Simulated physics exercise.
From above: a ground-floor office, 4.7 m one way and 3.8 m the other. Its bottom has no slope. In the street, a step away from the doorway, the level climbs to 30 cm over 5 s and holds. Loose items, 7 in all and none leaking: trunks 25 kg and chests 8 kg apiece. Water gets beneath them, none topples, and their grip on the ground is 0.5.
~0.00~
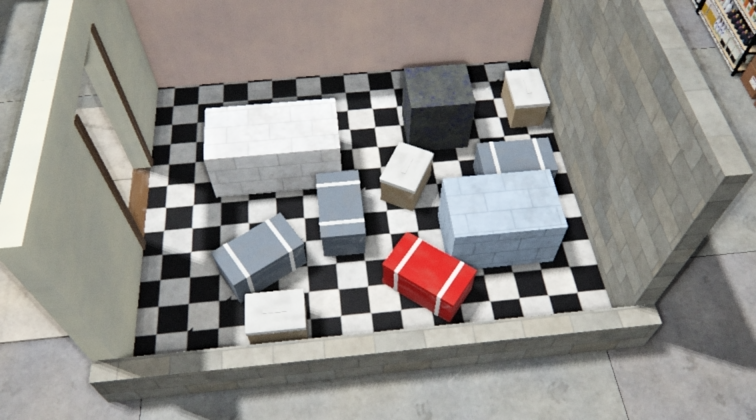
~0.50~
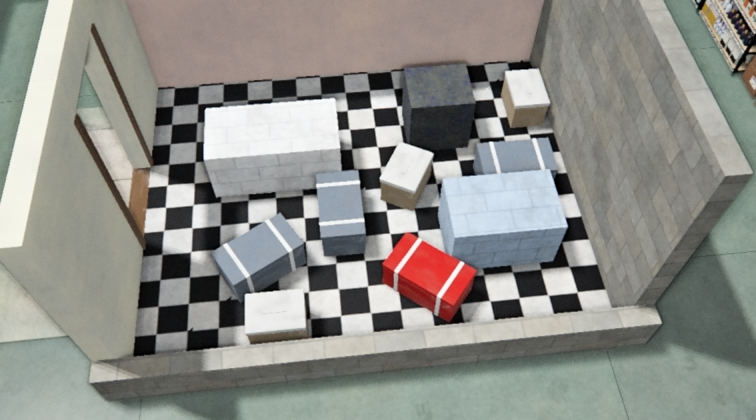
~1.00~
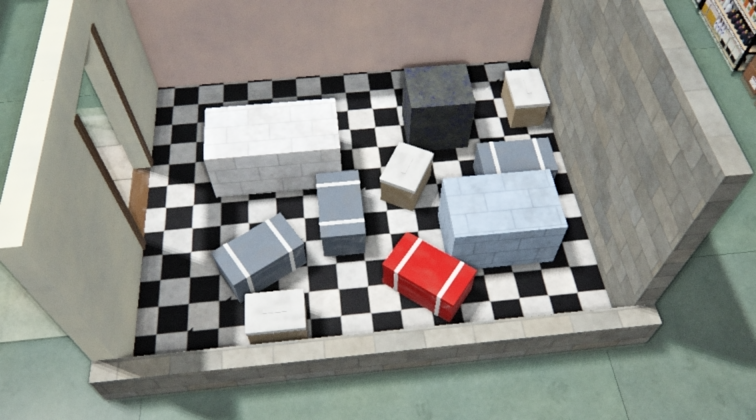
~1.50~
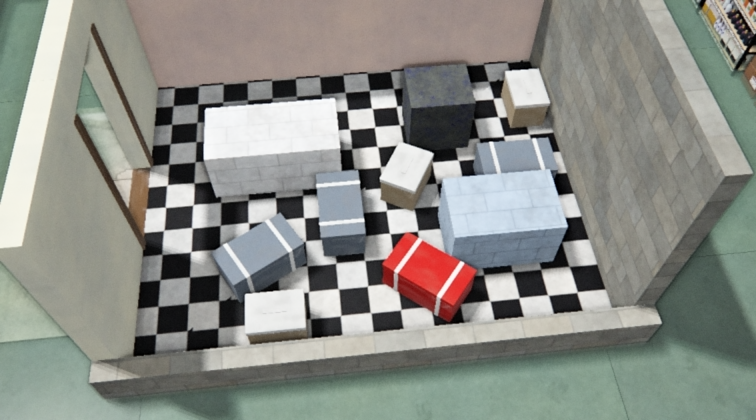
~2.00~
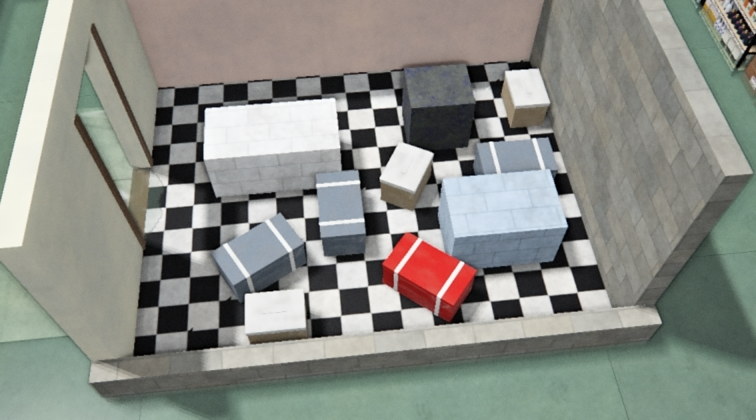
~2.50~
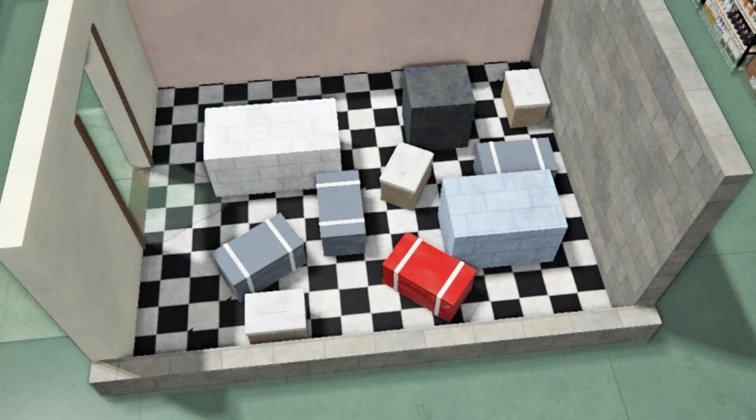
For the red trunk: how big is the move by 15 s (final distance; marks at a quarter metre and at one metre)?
Red trunk gets carried off.
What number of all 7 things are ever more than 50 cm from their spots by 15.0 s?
I count 6.
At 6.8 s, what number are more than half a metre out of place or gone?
By then 1.
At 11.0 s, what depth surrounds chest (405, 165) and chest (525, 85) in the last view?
About 15 and 13 cm.
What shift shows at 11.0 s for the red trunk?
Roughly 140 cm by then.
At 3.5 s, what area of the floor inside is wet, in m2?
Some 2.5 m2.
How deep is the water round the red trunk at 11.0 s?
Roughly 15 cm.
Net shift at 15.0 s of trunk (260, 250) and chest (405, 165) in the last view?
In that order: 120 cm, 20 cm.
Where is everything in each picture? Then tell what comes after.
In the first picture, the red trunk at (430, 267) rests on the ground; 0.0 m2 under water; 0 of 7 have shifted.
In the second picture, the red trunk at (430, 267), on the bottom; water covers 0.0 m2; 0 of 7 have shifted.
In the third picture, the red trunk at (430, 267) rests on the ground; 0.0 m2 under water; 0 of 7 have shifted.
In the fourth picture, the red trunk at (430, 267), on the bottom; 0.0 m2 under water; 0 of 7 have shifted.
In the fifth picture, the red trunk at (430, 267) rests on the ground; water covers 0.1 m2; 0 of 7 have shifted.
In the sixth picture, the red trunk at (430, 267), on the bottom; water covers 0.6 m2; 0 of 7 have shifted.
After 3.5 s the red trunk is near (430, 267), 0.0 m from its start, aground; 0 afloat.
After 6.8 s the red trunk is near (444, 271), 0.1 m from its start, aground; 1 afloat.
After 11.0 s the red trunk is near (570, 258), 1.4 m from its start, afloat; 7 afloat.
After 15.0 s the red trunk is near (571, 255), 1.4 m from its start, afloat; 7 afloat.
